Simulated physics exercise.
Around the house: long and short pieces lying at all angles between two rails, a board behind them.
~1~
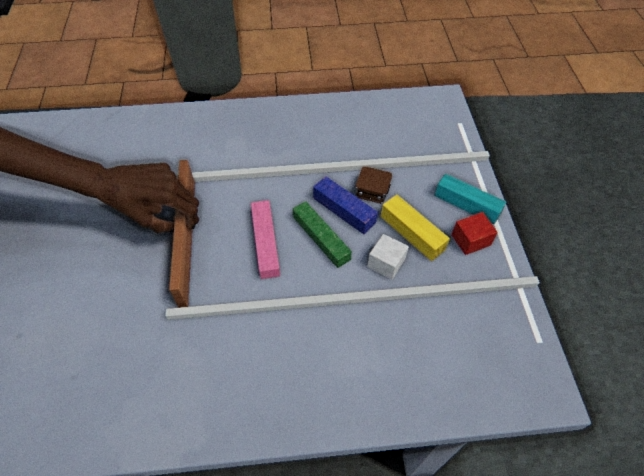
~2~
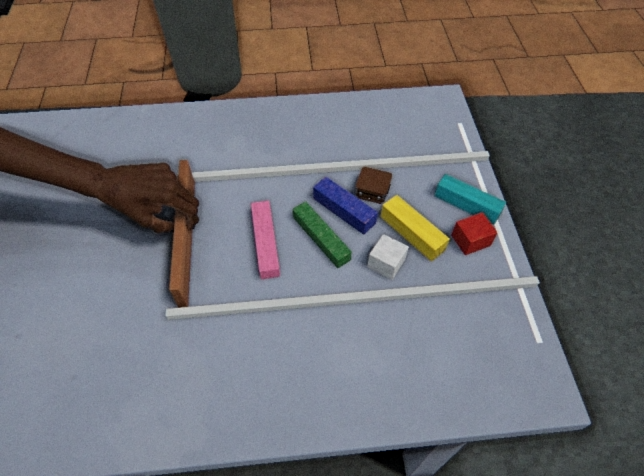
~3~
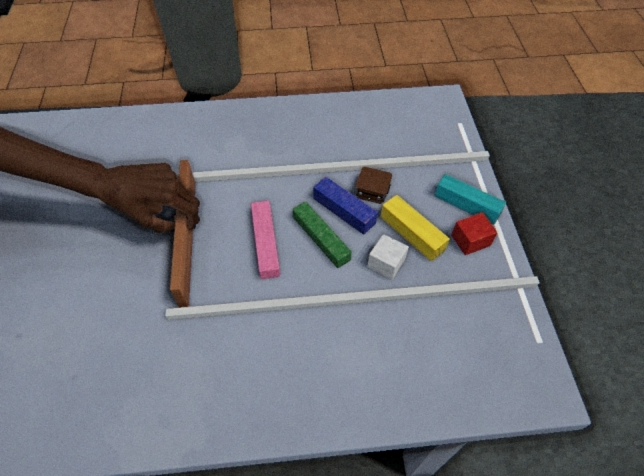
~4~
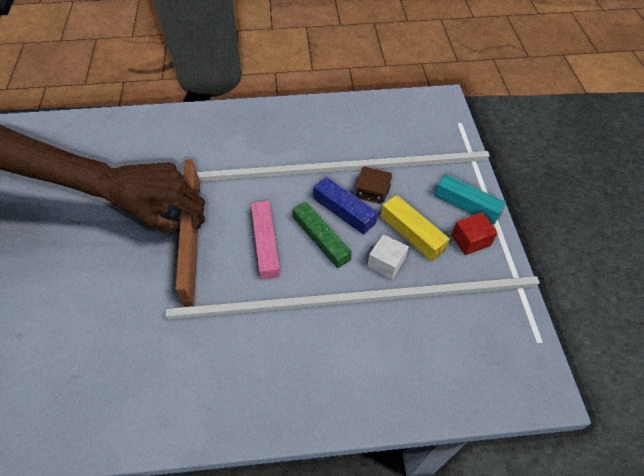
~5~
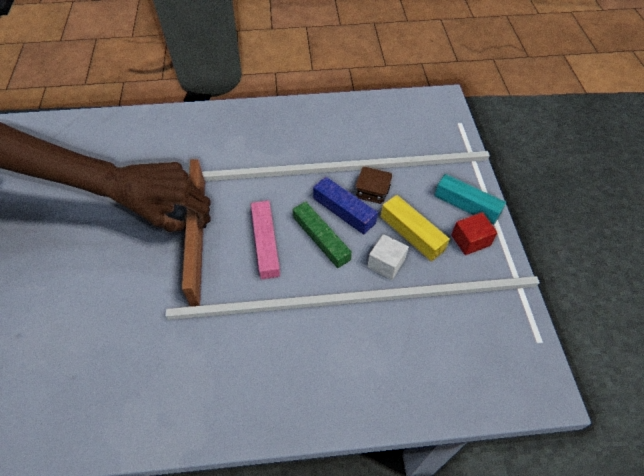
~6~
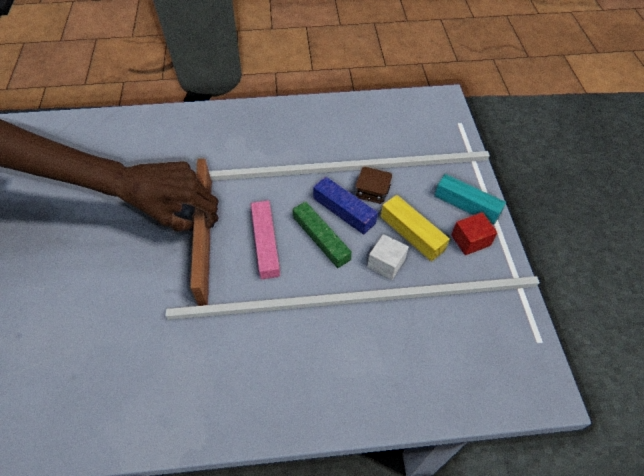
On a gray table, a hand held a wooden board upright behind colorful blocks scattered between two white rails, then slid it slightly right toward the pink bar, while the blocks stayed still.
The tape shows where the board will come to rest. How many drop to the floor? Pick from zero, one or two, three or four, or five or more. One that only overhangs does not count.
In the end the number that fall off is five or more.
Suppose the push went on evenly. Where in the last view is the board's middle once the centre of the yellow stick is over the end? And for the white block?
About (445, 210), and (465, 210) for the other.
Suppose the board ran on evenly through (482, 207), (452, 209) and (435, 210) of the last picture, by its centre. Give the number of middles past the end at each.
Place by place, 6, 4 and 2.
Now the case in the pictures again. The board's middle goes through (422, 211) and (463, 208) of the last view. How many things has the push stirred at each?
By then 8, and 8.
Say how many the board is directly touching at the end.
1 of them.
Soon after, none off yet; turquoise stick at rest near (469, 199); red block at rest near (474, 234); yellow stick moving near (417, 226).
At rest, the number that fall off is five or more; fallen, green bar, blue bar, white block, brown case, yellow stick, red block and turquoise stick.
